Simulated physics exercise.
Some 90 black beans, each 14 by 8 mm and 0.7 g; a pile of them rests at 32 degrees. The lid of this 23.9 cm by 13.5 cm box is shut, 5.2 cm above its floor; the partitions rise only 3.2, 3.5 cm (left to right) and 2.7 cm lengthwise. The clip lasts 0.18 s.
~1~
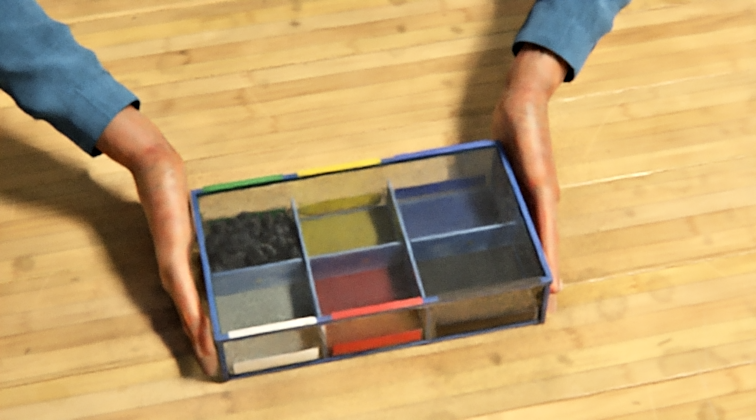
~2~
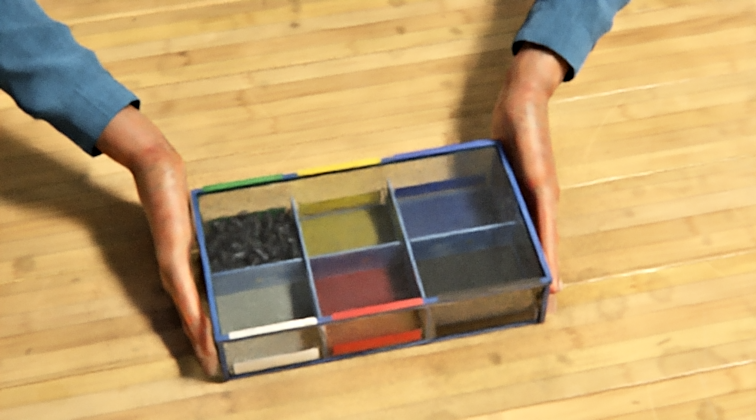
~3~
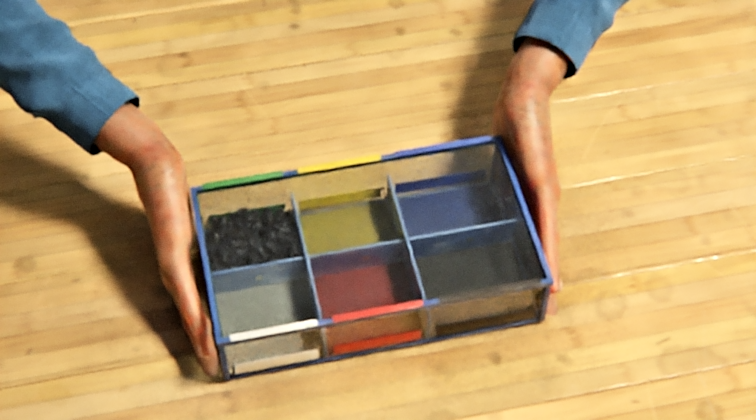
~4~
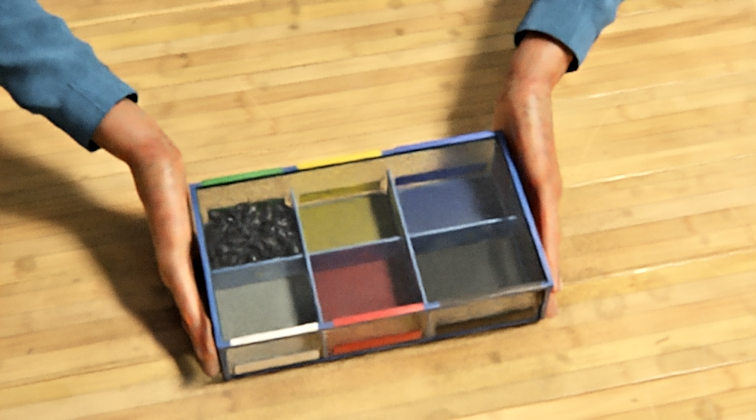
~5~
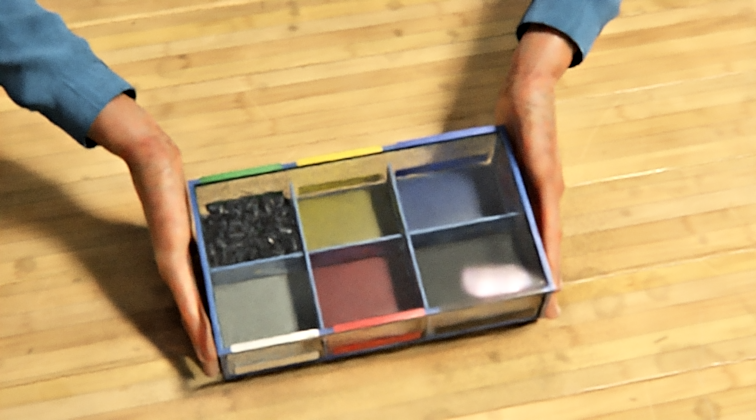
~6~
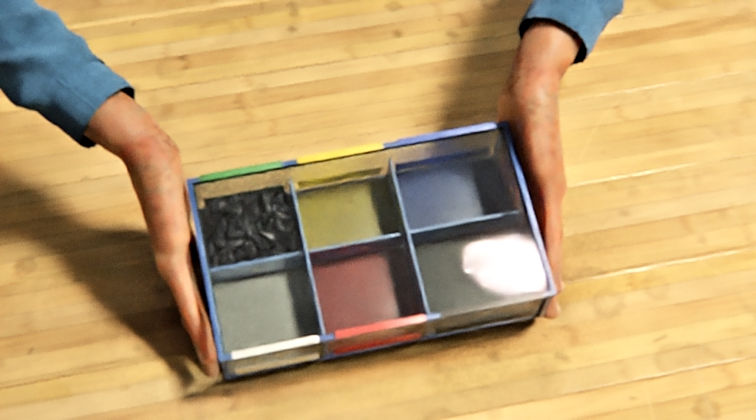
Two hands gradually tilting a closed clear box with colored compartments, black beans staying in the back left section as glare appears.
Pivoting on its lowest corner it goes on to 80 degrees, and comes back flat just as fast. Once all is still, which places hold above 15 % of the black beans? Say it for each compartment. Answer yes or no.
Red compartment: No; blue compartment: No; green compartment: Yes; yellow compartment: No; white compartment: Yes; black compartment: No.
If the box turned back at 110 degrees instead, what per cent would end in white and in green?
Then: White 90; green 0.
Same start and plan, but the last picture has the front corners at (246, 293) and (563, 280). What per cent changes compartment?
It would be near 75 per cent.
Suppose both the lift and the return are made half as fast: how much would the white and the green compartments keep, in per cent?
Then: White 45, green 55.
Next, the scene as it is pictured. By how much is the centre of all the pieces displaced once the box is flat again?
About 5.5 cm.
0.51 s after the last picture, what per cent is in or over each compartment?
Red 0; blue 0; green 70; yellow 0; white 30; black 0.
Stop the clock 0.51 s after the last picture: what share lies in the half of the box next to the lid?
Some 40 per cent.
Then, 0.51 s after the last picture, tilt 79 degrees; green 70 %, white 30 %.
Then, 0.85 s after the last picture, tilt 33 degrees; green 45 %, white 55 %.
Then, 1.28 s after the last picture, tilt 0 degrees; green 45 %, white 55 %.
In the end, red 0 %, blue 0 %, green 45 %, yellow 0 %, white 55 %, black 0 %.
